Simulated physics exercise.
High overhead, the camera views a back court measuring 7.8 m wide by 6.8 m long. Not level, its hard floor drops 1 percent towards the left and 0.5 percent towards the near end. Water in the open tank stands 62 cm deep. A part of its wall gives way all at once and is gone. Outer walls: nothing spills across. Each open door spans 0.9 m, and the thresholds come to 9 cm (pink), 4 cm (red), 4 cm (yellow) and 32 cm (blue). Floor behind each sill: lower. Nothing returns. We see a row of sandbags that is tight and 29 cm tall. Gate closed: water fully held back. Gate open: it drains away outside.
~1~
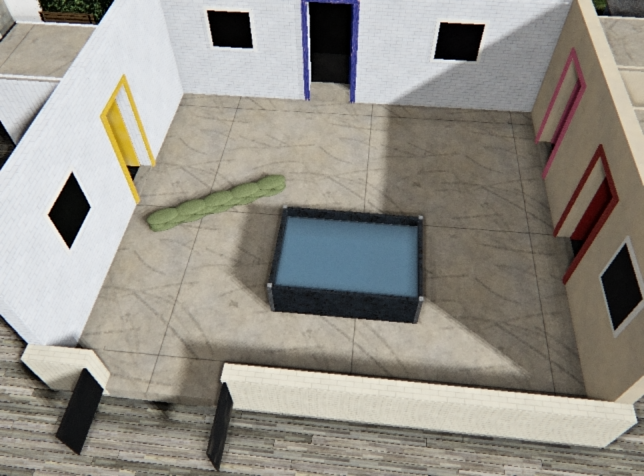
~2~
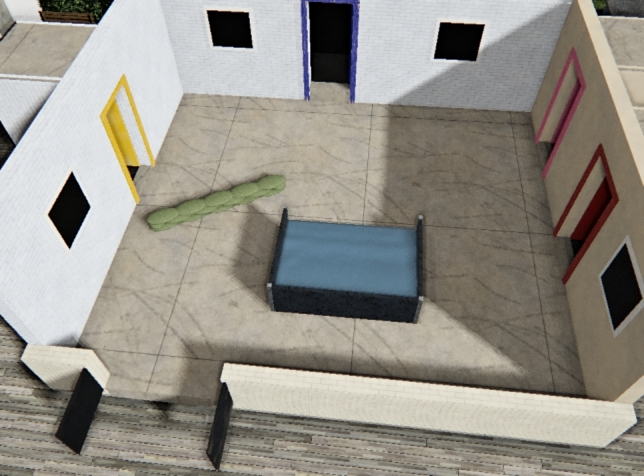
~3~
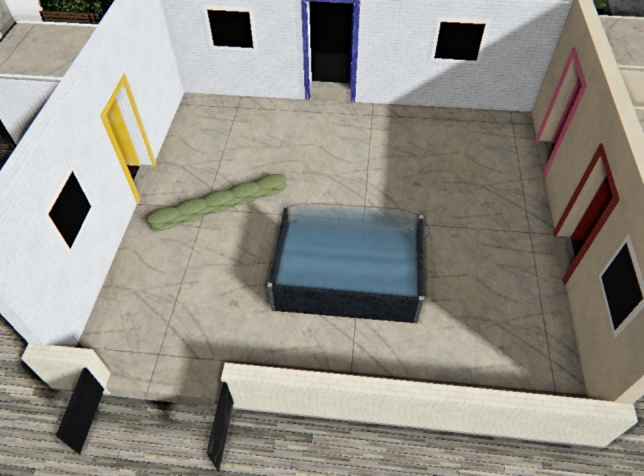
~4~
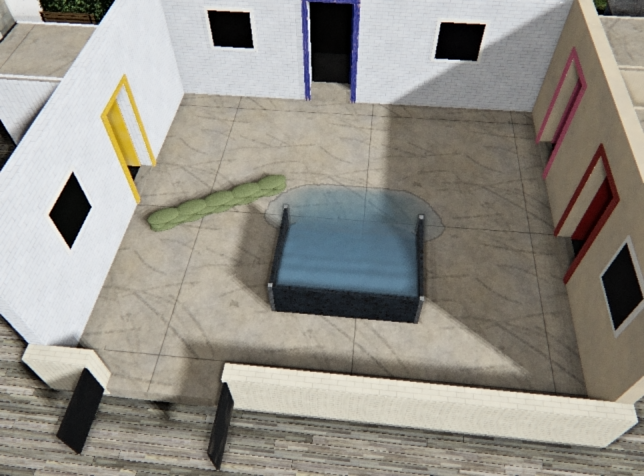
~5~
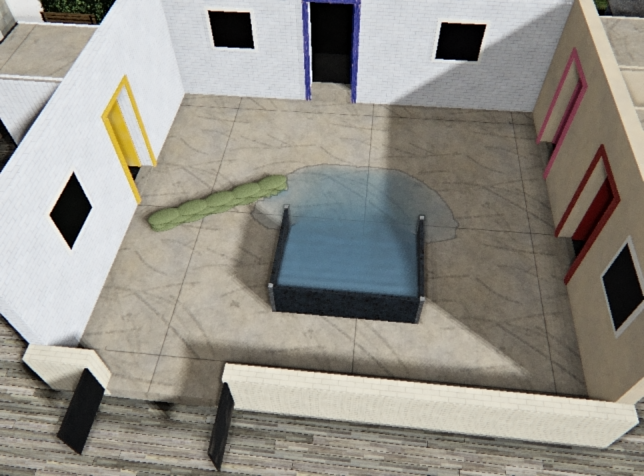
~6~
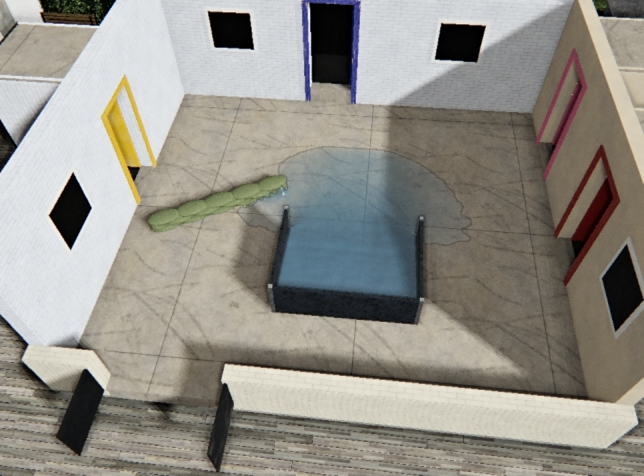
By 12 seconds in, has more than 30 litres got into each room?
Room by room: Behind the pink door, no; behind the red door, no; behind the yellow door, yes; behind the blue door, no.
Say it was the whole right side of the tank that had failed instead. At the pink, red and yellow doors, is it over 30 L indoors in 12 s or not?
Log - pink: Threshold not reached, red: Threshold topped, yellow: Threshold not reached.
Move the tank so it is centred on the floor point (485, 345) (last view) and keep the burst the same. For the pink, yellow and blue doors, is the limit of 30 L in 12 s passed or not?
With respect to that limit, pink ends up inside it, yellow ends up outside it, blue ends up inside it.
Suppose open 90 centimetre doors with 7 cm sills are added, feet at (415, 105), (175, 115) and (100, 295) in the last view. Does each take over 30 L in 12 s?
The first one exceeds it, the second one exceeds it, and the third one doesn't reach it.
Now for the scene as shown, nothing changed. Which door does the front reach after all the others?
Last comes the red one.
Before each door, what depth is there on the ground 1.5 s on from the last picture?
Readings (cm): Pink = 0; red = 0; yellow = 0; blue = 29.
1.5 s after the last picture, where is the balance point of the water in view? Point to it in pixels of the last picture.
Its balance point sits around (354, 183).
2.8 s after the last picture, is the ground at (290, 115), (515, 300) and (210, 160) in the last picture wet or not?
Soaked, untouched, untouched.
Then, 0.7 s after the last picture water covers 30 % of the floor and is deepest (24 cm) near (281, 199); pink door not reached, red door not reached, yellow door not reached, blue door 19 cm at the sill, 0 L in.
Then, 1.5 s after the last picture water covers 40 % of the floor and is deepest (30 cm) near (324, 110); pink door not reached, red door not reached, yellow door not reached, blue door 29 cm at the sill, 0 L in.
Then, 2.8 s after the last picture water covers 45 % of the floor and is deepest (26 cm) near (184, 97); pink door 9 cm at the sill, 0 L in, red door not reached, yellow door not reached, blue door 16 cm at the sill, 0 L in.
Then, 6.3 s after the last picture water covers 80 % of the floor and is deepest (16 cm) near (136, 210); pink door 5 cm at the sill, 6 L in, red door 3 cm at the sill, 0 L in, yellow door 7 cm at the sill, 9 L in, blue door 4 cm at the sill, 0 L in.
Then, 11.3 s after the last picture water covers 85 % of the floor and is deepest (10 cm) near (171, 129); pink door 1 cm at the sill, 6 L in, red door 1 cm at the sill, 0 L in, yellow door 8 cm at the sill, 72 L in, blue door 4 cm at the sill, 0 L in.
